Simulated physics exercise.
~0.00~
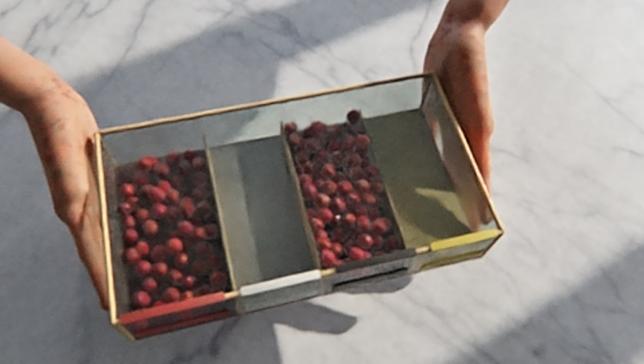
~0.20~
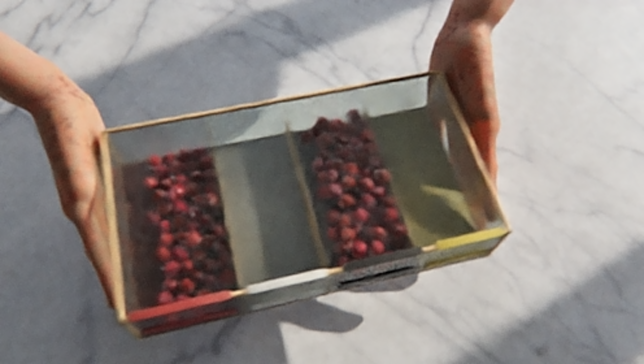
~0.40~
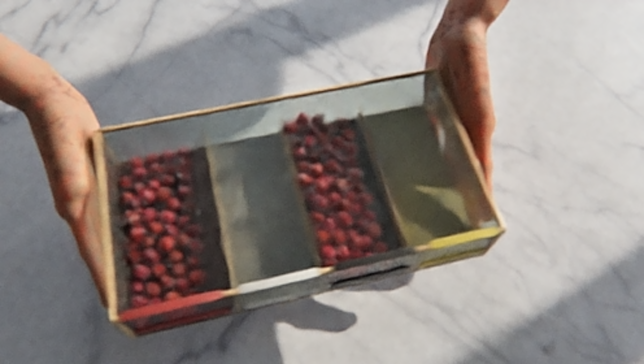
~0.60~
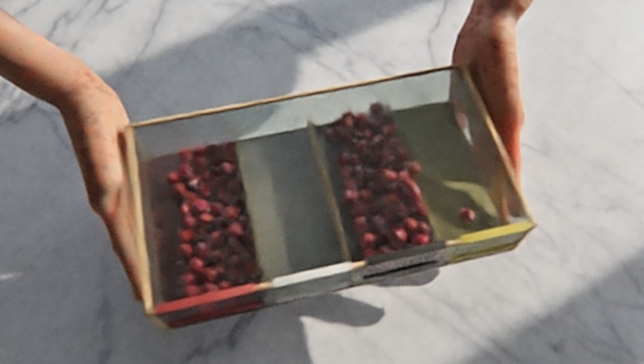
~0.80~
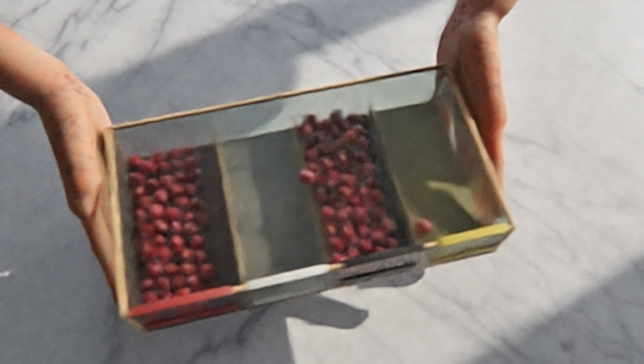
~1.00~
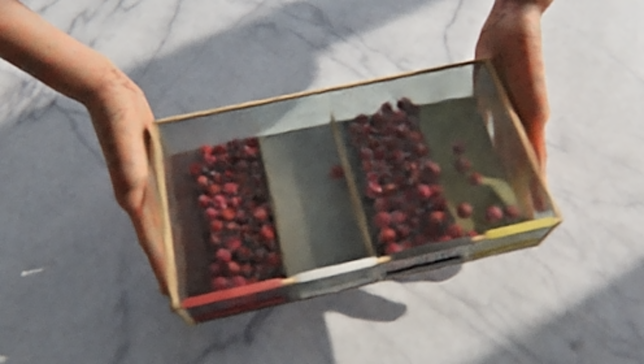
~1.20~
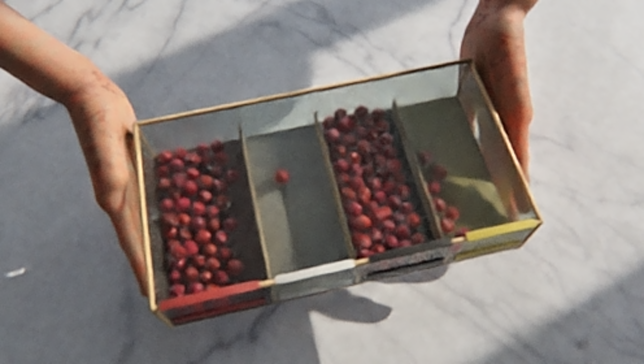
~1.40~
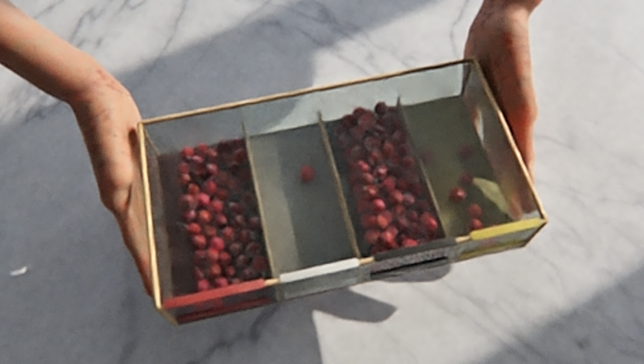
On a sunlit, grey-veined marble table seen from above, two hands hold a shallow, clear-lidded box with thin gold edges. Dark red cranberries fill its red-marked left section and black-marked third section, while the white-marked second and yellow-marked right sections are empty. The hands shake the box right and left, at first slightly, then in wider swings, as the view drifts a little left. Several berries spill from the third section into the right one, and one lands in the second. The shaking fades, leaving most berries in their original two sections.
